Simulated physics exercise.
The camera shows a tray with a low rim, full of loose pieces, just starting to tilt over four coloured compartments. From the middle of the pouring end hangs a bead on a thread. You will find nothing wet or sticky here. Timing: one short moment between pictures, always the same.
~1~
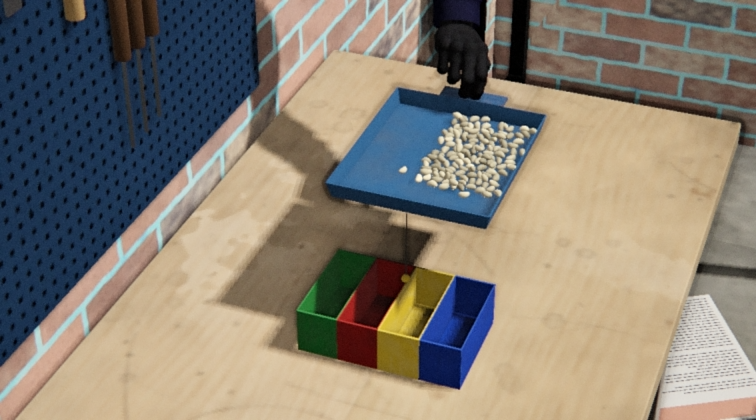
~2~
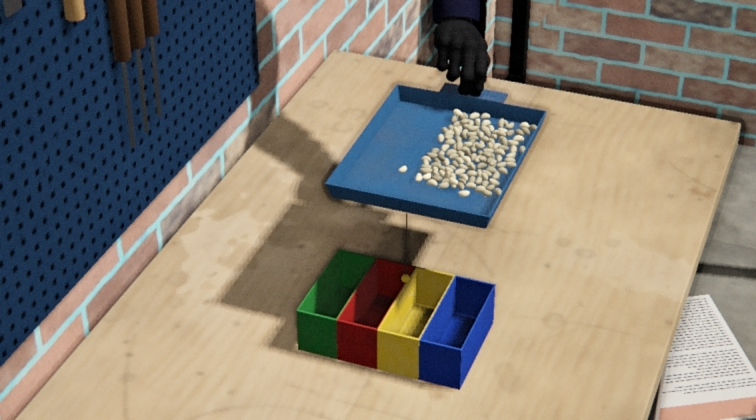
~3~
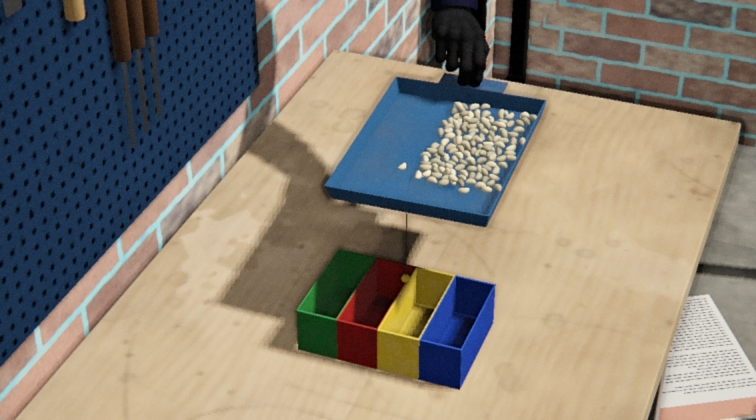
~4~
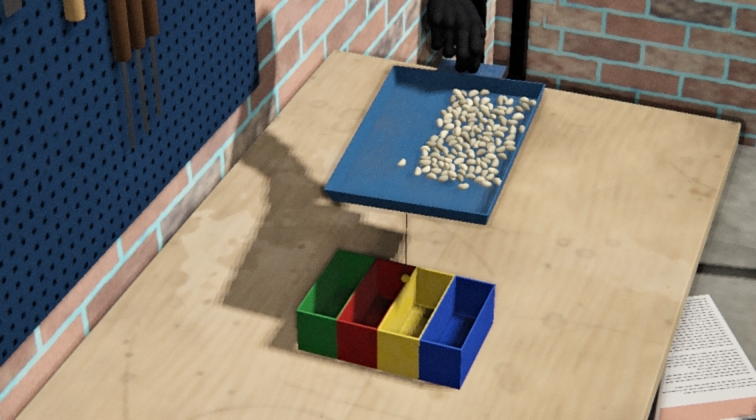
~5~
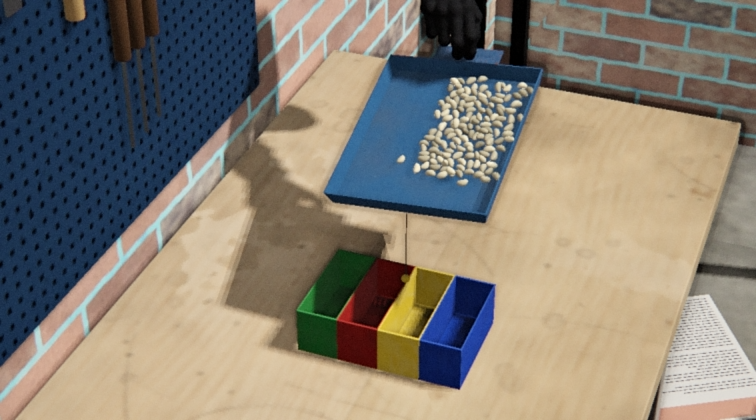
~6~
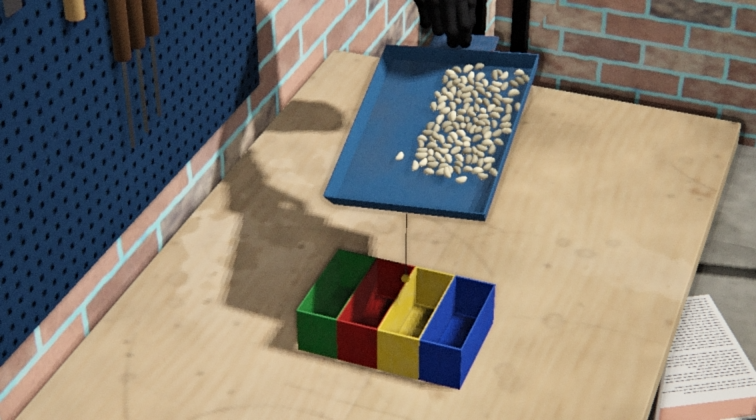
A black-gloved hand tilts a blue tray of white beans above a pale wooden workbench, seen from above at an angle in a brick-walled workshop. Below the tray, a small bead hangs on a thread over joined green, red, yellow and blue compartments, left to right. The hand steadily raises the tray's far end, the near edge dipping slightly left, while the camera stays still.
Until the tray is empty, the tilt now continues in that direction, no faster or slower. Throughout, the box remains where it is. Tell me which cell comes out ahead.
I would say the green cell comes out ahead.
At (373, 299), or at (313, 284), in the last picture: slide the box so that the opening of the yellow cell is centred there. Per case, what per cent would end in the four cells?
Roughly 100 per cent the first time and 80 per cent the second.
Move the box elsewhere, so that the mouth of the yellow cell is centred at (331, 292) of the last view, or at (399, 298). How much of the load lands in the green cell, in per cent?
It comes to roughly 0 per cent in one try and roughly 50 per cent in the next.
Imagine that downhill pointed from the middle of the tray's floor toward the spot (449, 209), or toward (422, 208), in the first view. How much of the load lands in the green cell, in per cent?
The first try gives close to 0 percent; the next gives 0 percent.
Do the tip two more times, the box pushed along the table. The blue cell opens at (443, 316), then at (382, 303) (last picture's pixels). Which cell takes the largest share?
First green, then the yellow cell.
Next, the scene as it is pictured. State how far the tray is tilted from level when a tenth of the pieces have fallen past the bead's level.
Roughly 75 degrees.
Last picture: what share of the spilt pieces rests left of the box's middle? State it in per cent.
It comes to near 100 percent of the spill.
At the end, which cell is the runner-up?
The answer is the red one.
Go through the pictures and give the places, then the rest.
In the first frame, corners of the pouring end near (332, 181) and (486, 214), level; middle of the load near (473, 152), white beans; bead on its thread near (406, 279); green cell near (317, 331); red cell near (357, 341); yellow cell near (398, 351); blue cell near (440, 361).
In the second frame, corners of the pouring end near (331, 182) and (486, 213), level; middle of the load near (473, 150).
In the third frame, corners of the pouring end near (331, 184) and (485, 212), tipped barely, lowest at the left corner; middle of the load near (473, 144).
In the fourth frame, corners of the pouring end near (330, 187) and (484, 211), tipped a little, lowest at the left corner; middle of the load near (472, 135).
In the fifth frame, corners of the pouring end near (329, 190) and (483, 210), tipped clearly, lowest at the left corner; middle of the load near (470, 127).
In the sixth frame, corners of the pouring end near (329, 193) and (481, 210), tipped clearly, lowest at the left corner; middle of the load near (467, 119); green cell near (317, 331); red cell near (357, 341); yellow cell near (398, 351); blue cell near (440, 361).
Shortly afterwards, tray tipped steeply; the bulk on the tray; a little falling or outside the box.
Next, tray tipped past a quarter turn; near a quarter on the tray; near a quarter in the green cell; a little in the red cell; only a few in the yellow cell; near a third falling or outside the box.
Some moments later, tray tipped past a quarter turn; near half in the green cell; near a quarter in the red cell; a little in the yellow cell; near a quarter falling or outside the box.
In the end, tray tipped past a quarter turn; near half in the green cell; near a quarter in the red cell; a little in the yellow cell; none at all in the blue cell; near a quarter outside the box.
